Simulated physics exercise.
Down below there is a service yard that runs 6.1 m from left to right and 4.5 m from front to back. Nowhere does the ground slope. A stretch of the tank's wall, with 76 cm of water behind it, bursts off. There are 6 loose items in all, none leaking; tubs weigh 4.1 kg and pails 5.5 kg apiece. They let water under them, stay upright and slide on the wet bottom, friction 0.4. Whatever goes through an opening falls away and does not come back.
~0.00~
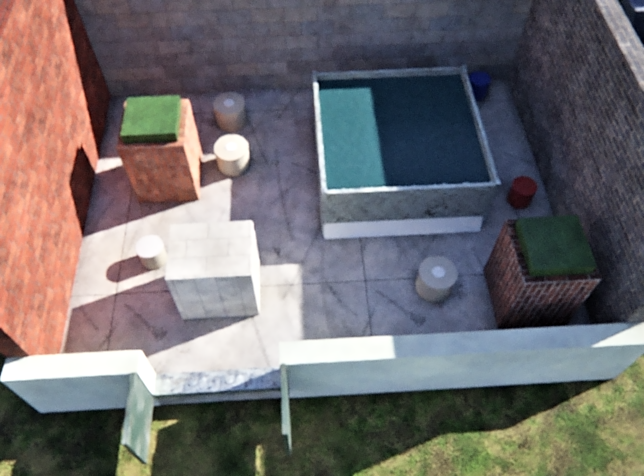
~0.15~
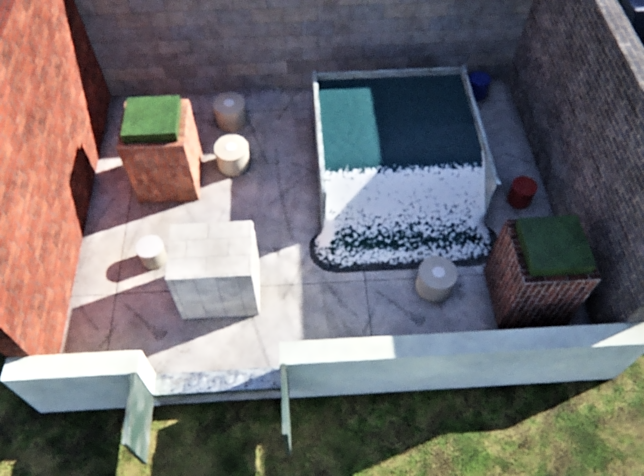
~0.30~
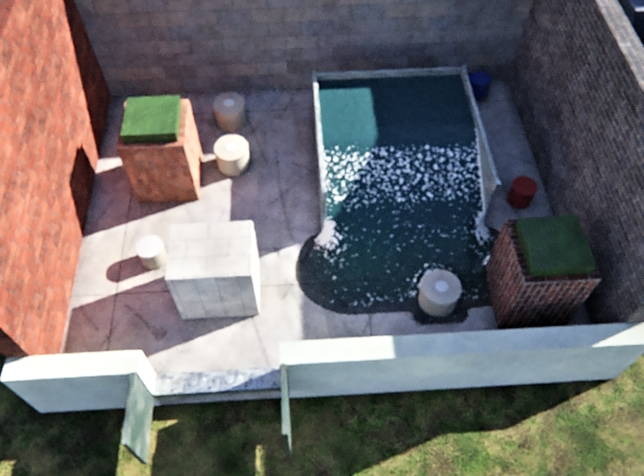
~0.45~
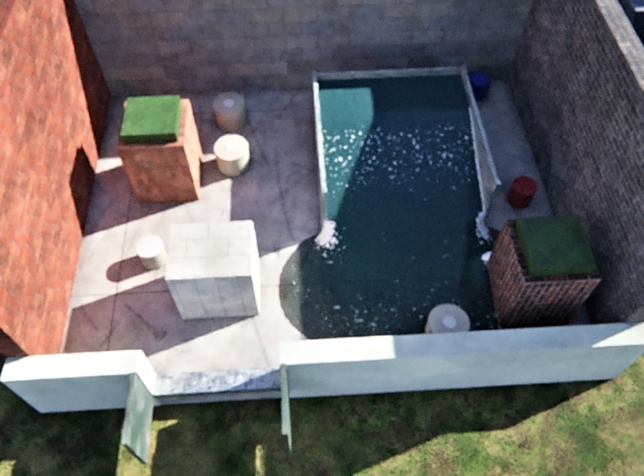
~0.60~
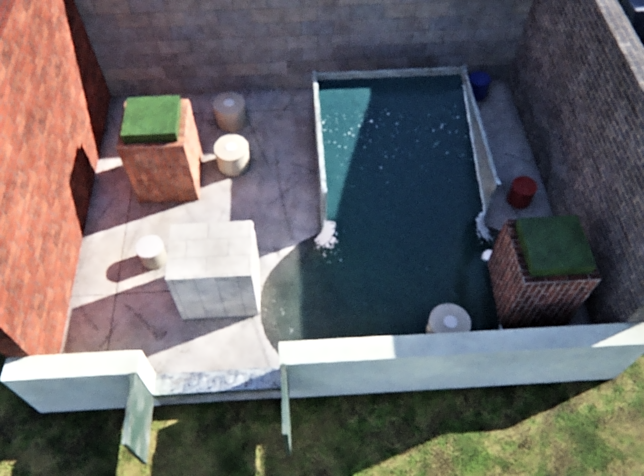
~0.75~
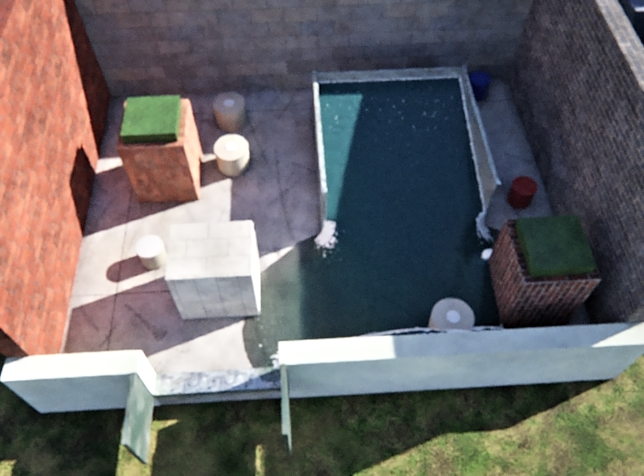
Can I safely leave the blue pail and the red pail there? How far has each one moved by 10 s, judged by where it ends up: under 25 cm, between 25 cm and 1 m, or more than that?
Blue pail: Beyond 1 m; red pail: Beyond 1 m.
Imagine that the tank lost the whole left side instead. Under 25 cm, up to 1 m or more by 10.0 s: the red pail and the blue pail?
First the red pail: It inches along; as for the blue pail, it inches along.
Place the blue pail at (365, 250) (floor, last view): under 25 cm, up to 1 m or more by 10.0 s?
By that time it is swept a long way.
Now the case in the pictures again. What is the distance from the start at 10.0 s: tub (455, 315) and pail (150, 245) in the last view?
Lab note - net shifts in turn: 120 cm; 140 cm.
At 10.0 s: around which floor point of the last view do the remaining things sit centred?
Averaged position, last view: Near pixel (239, 185).
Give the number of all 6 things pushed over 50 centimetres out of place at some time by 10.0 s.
I get 6.
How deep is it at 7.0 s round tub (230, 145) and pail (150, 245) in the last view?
I'd estimate 15 cm for the first and 6 cm for the second.
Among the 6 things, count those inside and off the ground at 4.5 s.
Count: 6.
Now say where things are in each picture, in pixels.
The first frame shows the blue pail at (480, 79), on the bottom; the red pail at (525, 186) rests on the ground; 4.1 m2 under water; 0 of 6 have shifted.
The second frame shows the blue pail at (480, 79), on the bottom; the red pail at (525, 186), on the bottom; water covers 5.3 m2; 0 of 6 have shifted.
The third frame shows the blue pail at (480, 79) rests on the ground; the red pail at (525, 186) rests on the ground; 6.6 m2 under water; 1 of 6 have shifted.
The fourth frame shows the blue pail at (480, 79), on the bottom; the red pail at (525, 186), on the bottom; 8.2 m2 under water; 1 of 6 have shifted.
The fifth frame shows the blue pail at (480, 79), on the bottom; the red pail at (525, 186) rests on the ground; 9.0 m2 under water; 1 of 6 have shifted.
The sixth frame shows the blue pail at (480, 79), on the bottom; the red pail at (525, 186), on the bottom; 9.4 m2 under water; 1 of 6 have shifted.
After 2.0 s the blue pail is near (480, 79), 0.0 m from its start, aground; the red pail is near (512, 181), 0.2 m from its start, aground; 0 of 6 are out; 1 afloat.
After 4.5 s the blue pail is near (340, 89), 2.1 m from its start, afloat; the red pail is near (418, 75), 2.4 m from its start, afloat; 0 of 6 are out; 6 afloat.
After 7.0 s the blue pail is near (183, 92), 4.4 m from its start, afloat; the red pail is near (247, 131), 3.8 m from its start, afloat; 0 of 6 are out; 5 afloat.
After 10.0 s the blue pail is near (239, 94), 3.6 m from its start, afloat; the red pail is near (300, 222), 3.0 m from its start, afloat; 0 of 6 are out; 6 afloat.
